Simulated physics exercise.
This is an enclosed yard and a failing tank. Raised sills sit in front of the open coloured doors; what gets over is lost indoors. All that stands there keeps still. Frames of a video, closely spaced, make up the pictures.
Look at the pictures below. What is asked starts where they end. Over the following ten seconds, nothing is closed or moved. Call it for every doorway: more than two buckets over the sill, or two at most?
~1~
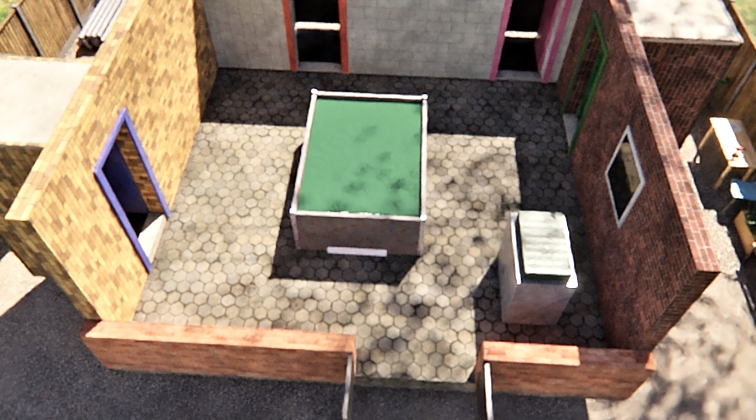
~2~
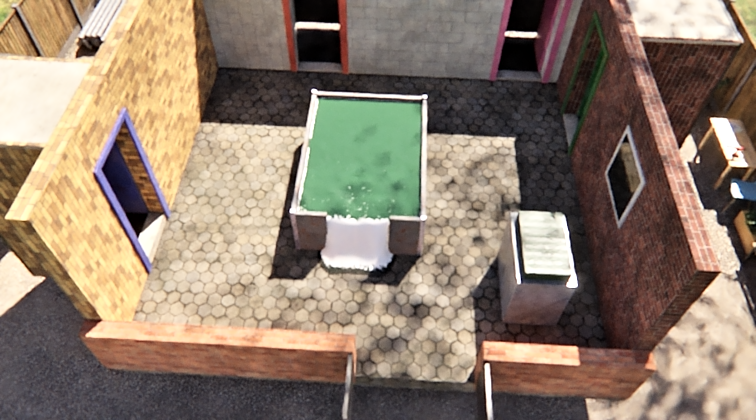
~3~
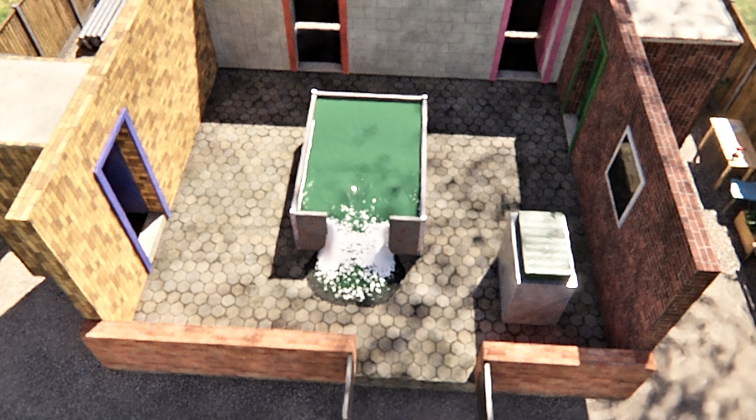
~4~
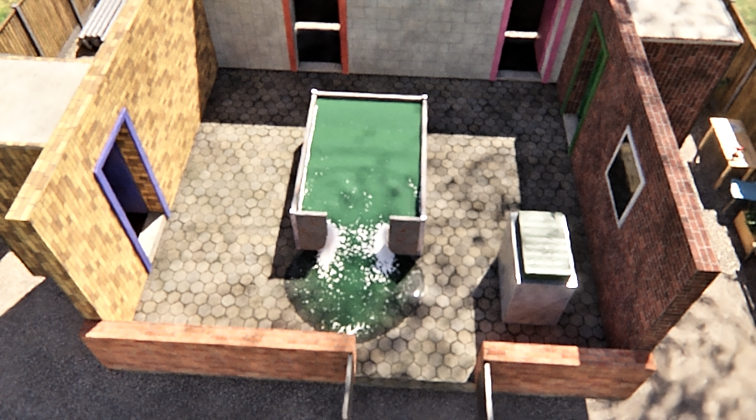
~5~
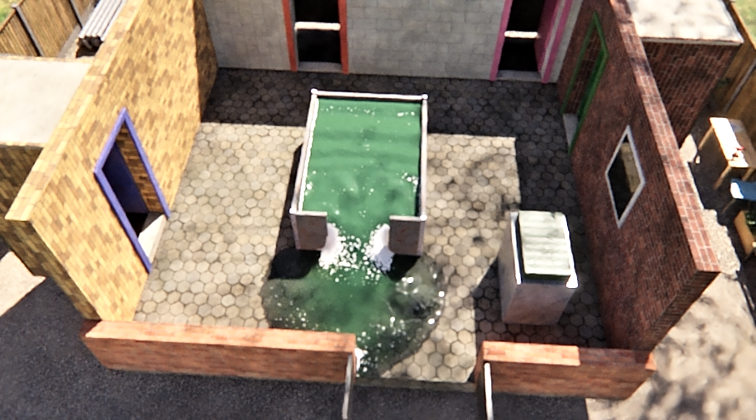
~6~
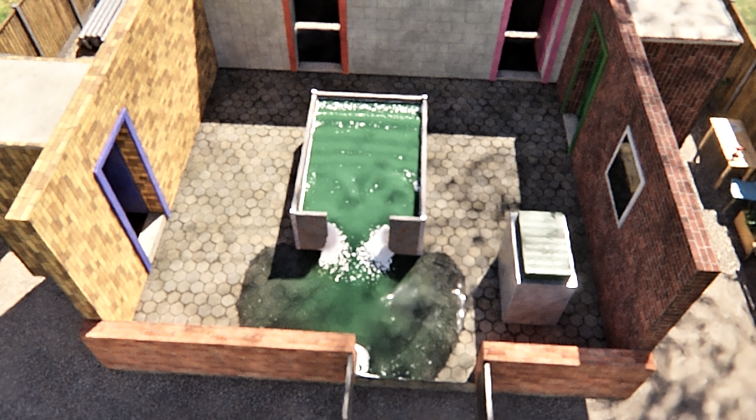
My call: The pink door two at most; the green door two at most; the red door more than two; the blue door two at most.
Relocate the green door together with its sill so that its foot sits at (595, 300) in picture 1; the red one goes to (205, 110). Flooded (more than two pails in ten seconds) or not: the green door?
Here, green undershoots.
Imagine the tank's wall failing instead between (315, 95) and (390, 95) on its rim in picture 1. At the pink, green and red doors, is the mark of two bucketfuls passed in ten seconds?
So pink crosses the limit, green crosses the limit and red crosses the limit.
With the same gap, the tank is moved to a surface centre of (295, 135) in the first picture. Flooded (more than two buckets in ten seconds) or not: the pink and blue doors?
Checking both: Pink door surpasses the limit, blue door remains within limits.
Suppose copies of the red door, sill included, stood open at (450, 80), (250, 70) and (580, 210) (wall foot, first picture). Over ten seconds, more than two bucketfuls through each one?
Log: Door one is below the limit; door two is above the limit; door three is below the limit.
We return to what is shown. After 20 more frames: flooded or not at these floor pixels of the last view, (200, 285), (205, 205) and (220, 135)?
In that order: Under water, awash, wet.
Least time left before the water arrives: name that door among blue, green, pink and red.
Clearly the blue door.
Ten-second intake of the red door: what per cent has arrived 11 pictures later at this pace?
By my reckoning, 0 percent.
A moment on, water covers 20 % of the floor; the pink door not reached, the green door not reached, the red door not reached, the blue door not reached.
Next, water covers 25 % of the floor; the pink door not reached, the green door not reached, the red door not reached, the blue door wet at the sill, nothing in.
Then, water covers 45 % of the floor; the pink door not reached, the green door not reached, the red door not reached, the blue door wet at the sill, nothing in.
Later, water covers 60 % of the floor; the pink door not reached, the green door not reached, the red door under two buckets in, the blue door wet at the sill, nothing in.
In the end, water covers 85 % of the floor; the pink door wet at the sill, nothing in, the green door wet at the sill, nothing in, the red door far over two buckets in, the blue door wet at the sill, nothing in.
